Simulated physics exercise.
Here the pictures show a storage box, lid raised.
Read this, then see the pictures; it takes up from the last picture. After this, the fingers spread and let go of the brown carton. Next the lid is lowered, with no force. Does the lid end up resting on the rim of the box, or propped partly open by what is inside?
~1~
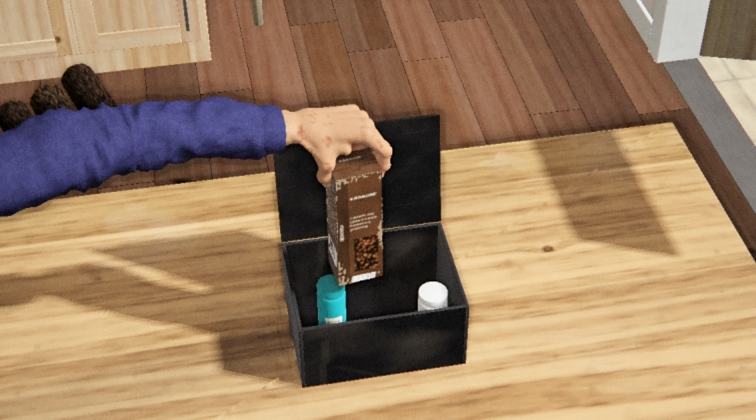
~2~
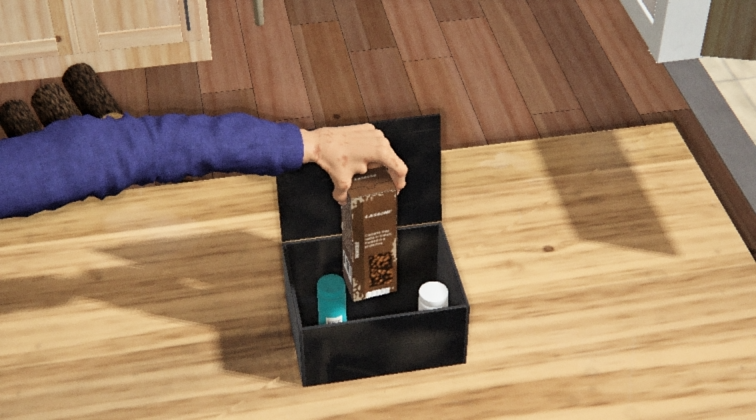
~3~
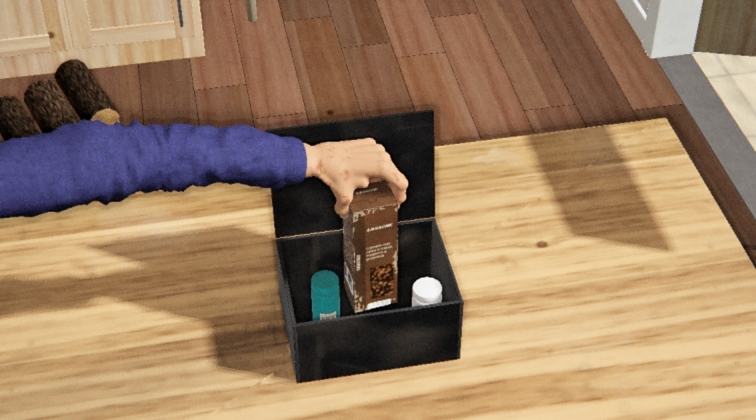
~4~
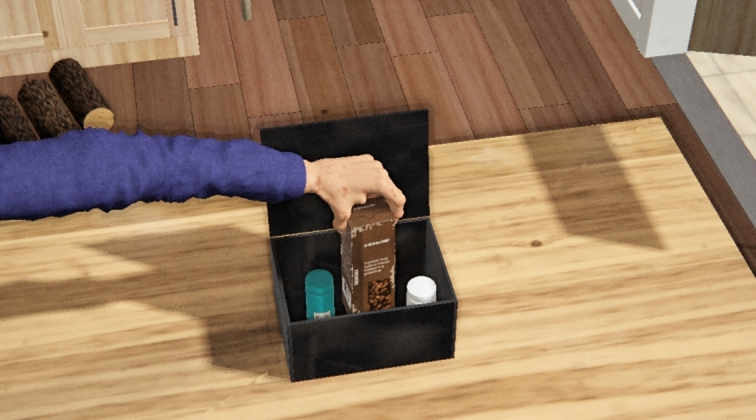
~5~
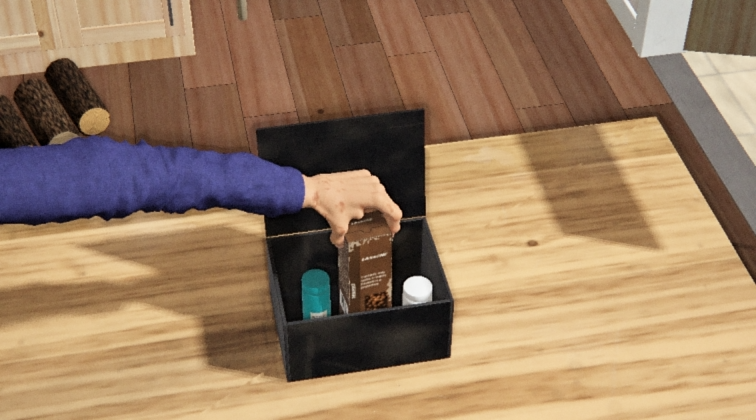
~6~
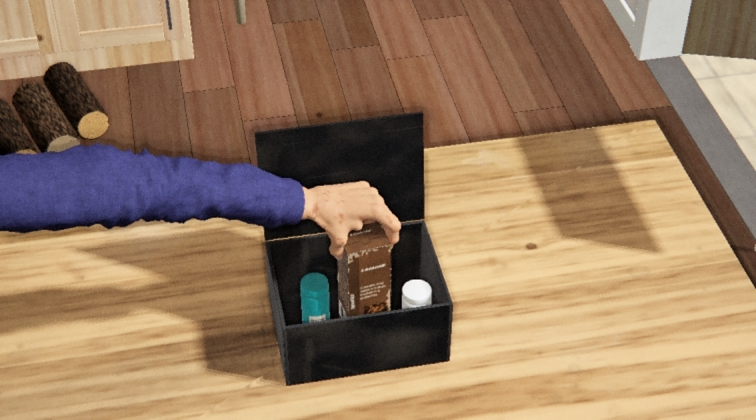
Stands proud.
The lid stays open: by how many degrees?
Measured angle - around 20°.
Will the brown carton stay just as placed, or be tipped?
Looking at the last picture, it sits at an angle.
Then, 1.50 s on from there, lid 66° above the rim.
Then, 2.10 s on from there, lid 29° above the rim; brown carton turned 26° from how it was put near (371, 301).
In the end, lid 20° above the rim; toppled in the box, brown carton; the other 2 unmoved. At the end, from the last picture's camera, brown carton near (366, 288).
